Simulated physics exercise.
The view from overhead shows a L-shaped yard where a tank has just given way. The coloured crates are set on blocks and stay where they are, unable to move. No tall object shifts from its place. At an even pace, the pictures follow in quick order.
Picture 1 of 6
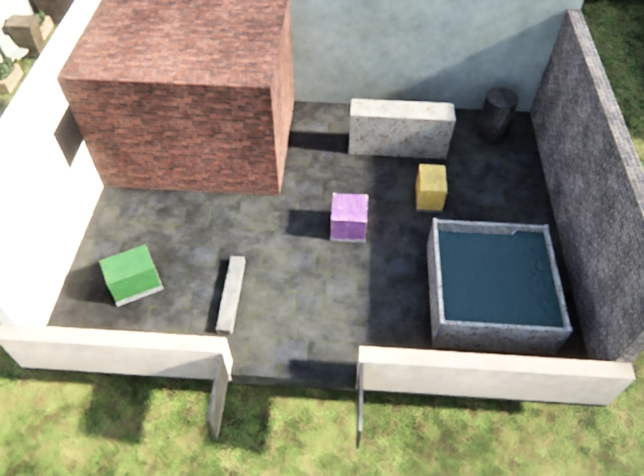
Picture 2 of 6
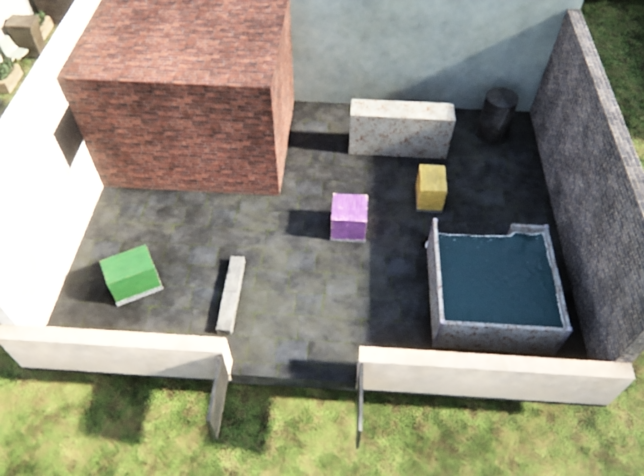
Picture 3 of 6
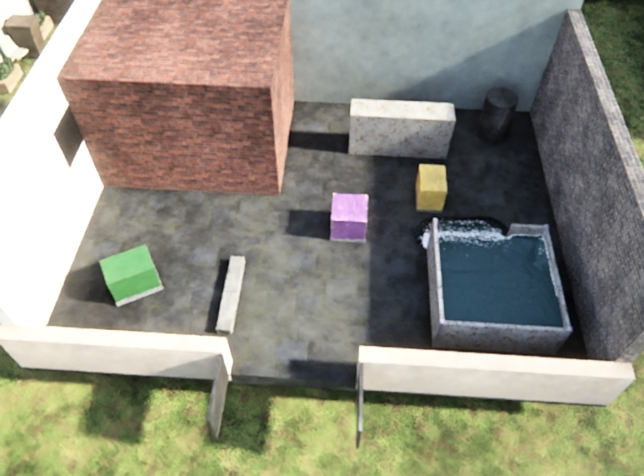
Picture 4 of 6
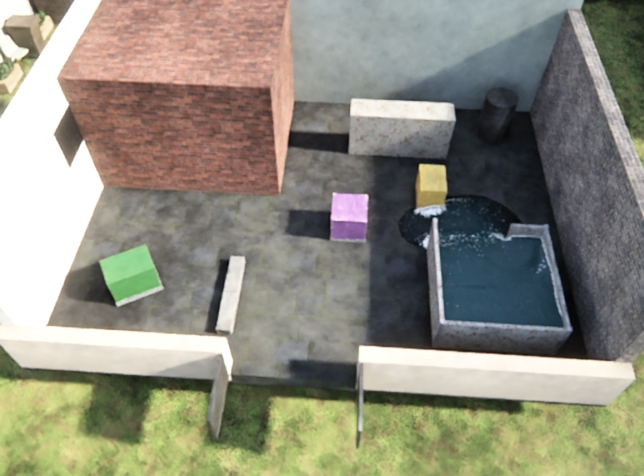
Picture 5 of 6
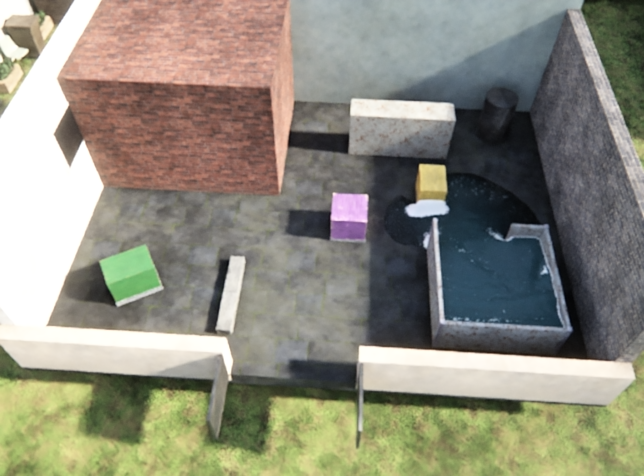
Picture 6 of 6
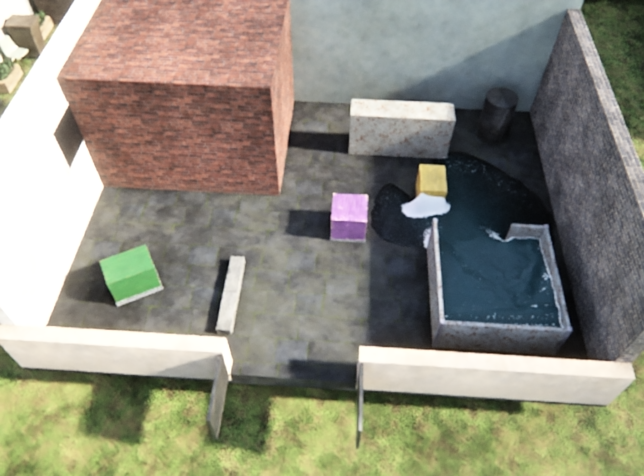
At the start, a square tank of still water sits in a walled yard with green, purple and yellow blocks. A gap opens in the tank's far side, and water pours through it, foaming around the yellow block and spreading across the dark paving toward the back while the blocks stay put.
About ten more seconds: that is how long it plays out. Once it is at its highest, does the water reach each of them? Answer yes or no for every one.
Yellow crate: Yes, it gets wet; purple crate: Yes, it gets wet; green crate: No, it stays dry.
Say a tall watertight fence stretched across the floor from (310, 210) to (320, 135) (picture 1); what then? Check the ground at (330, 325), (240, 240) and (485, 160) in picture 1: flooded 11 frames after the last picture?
Outcome by spot, in order - unwatered, unwatered, watered.
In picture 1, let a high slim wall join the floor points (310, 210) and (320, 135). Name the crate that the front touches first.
It's the one in yellow.
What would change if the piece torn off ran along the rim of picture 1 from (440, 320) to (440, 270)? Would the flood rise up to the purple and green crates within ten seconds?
The purple crate is reached; the green crate is reached.
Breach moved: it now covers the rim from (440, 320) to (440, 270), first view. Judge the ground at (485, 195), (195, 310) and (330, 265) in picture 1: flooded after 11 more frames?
The first comes out untouched, the second soaked, the third soaked.
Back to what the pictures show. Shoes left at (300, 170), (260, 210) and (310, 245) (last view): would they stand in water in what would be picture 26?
First inundated, second inundated, third spared.
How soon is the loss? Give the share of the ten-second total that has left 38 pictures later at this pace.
By then, close to 15 % of it.
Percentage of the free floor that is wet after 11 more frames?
Close to 40 in a hundred, I think.
A moment on, water covers 25 % of the floor; the yellow crate water round its plinth, the purple crate water round its plinth, the green crate not reached.
Next, water covers 40 % of the floor; the yellow crate water round its plinth, the purple crate water round its plinth, the green crate not reached.
Then, water covers 55 % of the floor; the yellow crate water round its plinth, the purple crate water round its plinth, the green crate not reached.
Later, water covers 65 % of the floor; the yellow crate water round its plinth, the purple crate water round its plinth, the green crate water round its plinth.
In the end, water covers 80 % of the floor; the yellow crate was topped, the purple crate was topped, the green crate stayed above the water.
